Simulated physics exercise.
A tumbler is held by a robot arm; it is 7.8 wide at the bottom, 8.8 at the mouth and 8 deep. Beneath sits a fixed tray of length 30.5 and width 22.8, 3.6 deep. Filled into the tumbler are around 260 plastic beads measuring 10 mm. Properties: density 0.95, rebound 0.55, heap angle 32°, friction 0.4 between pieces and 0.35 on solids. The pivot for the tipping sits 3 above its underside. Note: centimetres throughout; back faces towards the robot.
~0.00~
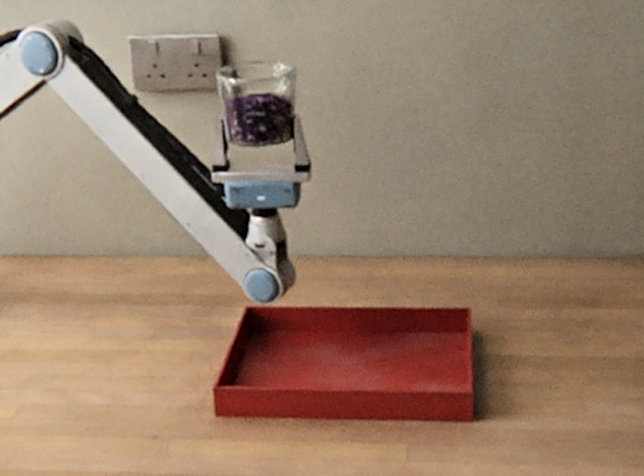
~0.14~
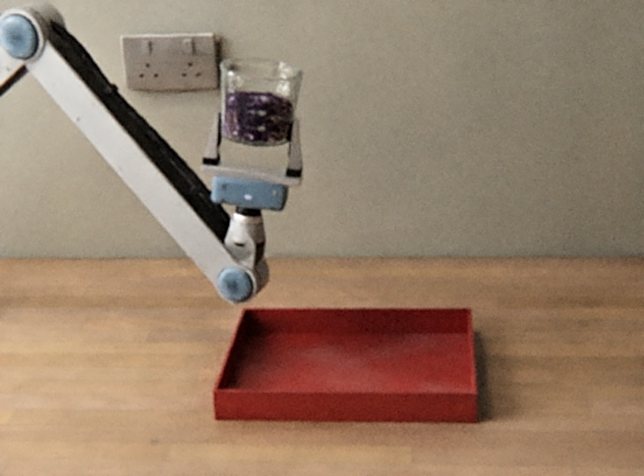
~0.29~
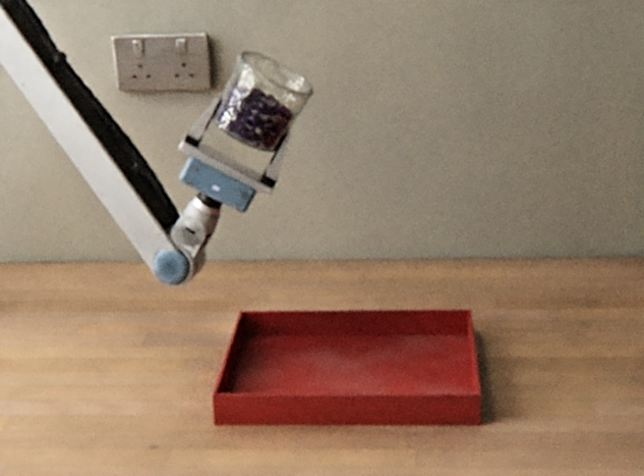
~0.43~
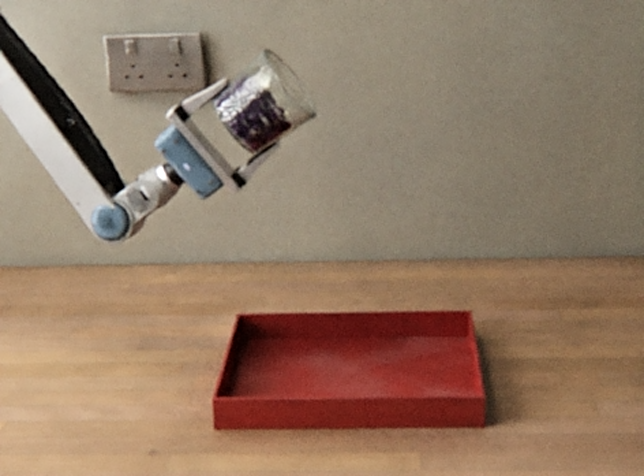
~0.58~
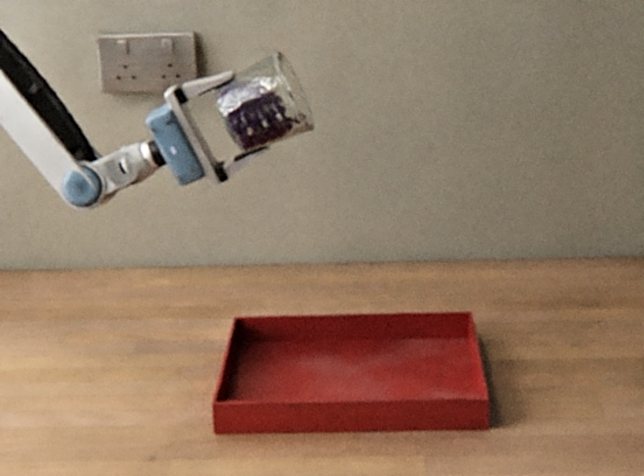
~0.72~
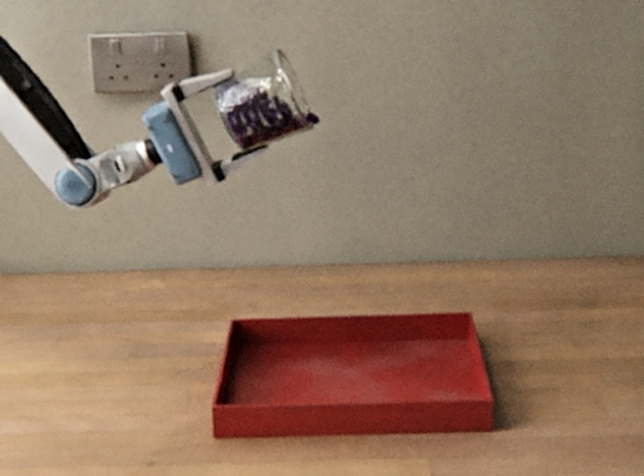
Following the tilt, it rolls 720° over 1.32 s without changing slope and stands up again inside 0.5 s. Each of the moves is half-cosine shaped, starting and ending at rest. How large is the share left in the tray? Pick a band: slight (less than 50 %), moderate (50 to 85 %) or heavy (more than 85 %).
Slight.
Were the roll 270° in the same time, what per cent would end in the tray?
I'd expect some 15 per cent.
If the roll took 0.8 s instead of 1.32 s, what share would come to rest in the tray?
Then roughly 10 per cent.
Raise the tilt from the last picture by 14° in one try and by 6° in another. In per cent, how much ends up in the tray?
I'd expect some 65 per cent, then some 40 per cent.
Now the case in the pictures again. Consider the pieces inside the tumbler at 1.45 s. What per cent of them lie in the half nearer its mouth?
30 %.
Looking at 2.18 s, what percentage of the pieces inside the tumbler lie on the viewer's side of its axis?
Roughly 35 per cent.
By 1.45 s, tipped 68°, highest piece 39 above the table; 233 in the tumbler, 13 in the tray, 15 in flight or on a rim.
By 2.18 s, tipped 56°, highest piece 37 above the table; 206 in the tumbler, 39 in the tray, 5 on the table or floor, 11 in flight or on a rim.
By 2.74 s, upright, highest piece 39 above the table; 204 in the tumbler, 51 in the tray, 6 on the table or floor.
By 3.44 s, upright, highest piece 39 above the table; 204 in the tumbler, 51 in the tray, 6 on the table or floor.
Final count, 204 in the tumbler, 51 in the tray, 6 on the table or floor. That is 20 % in the tray.
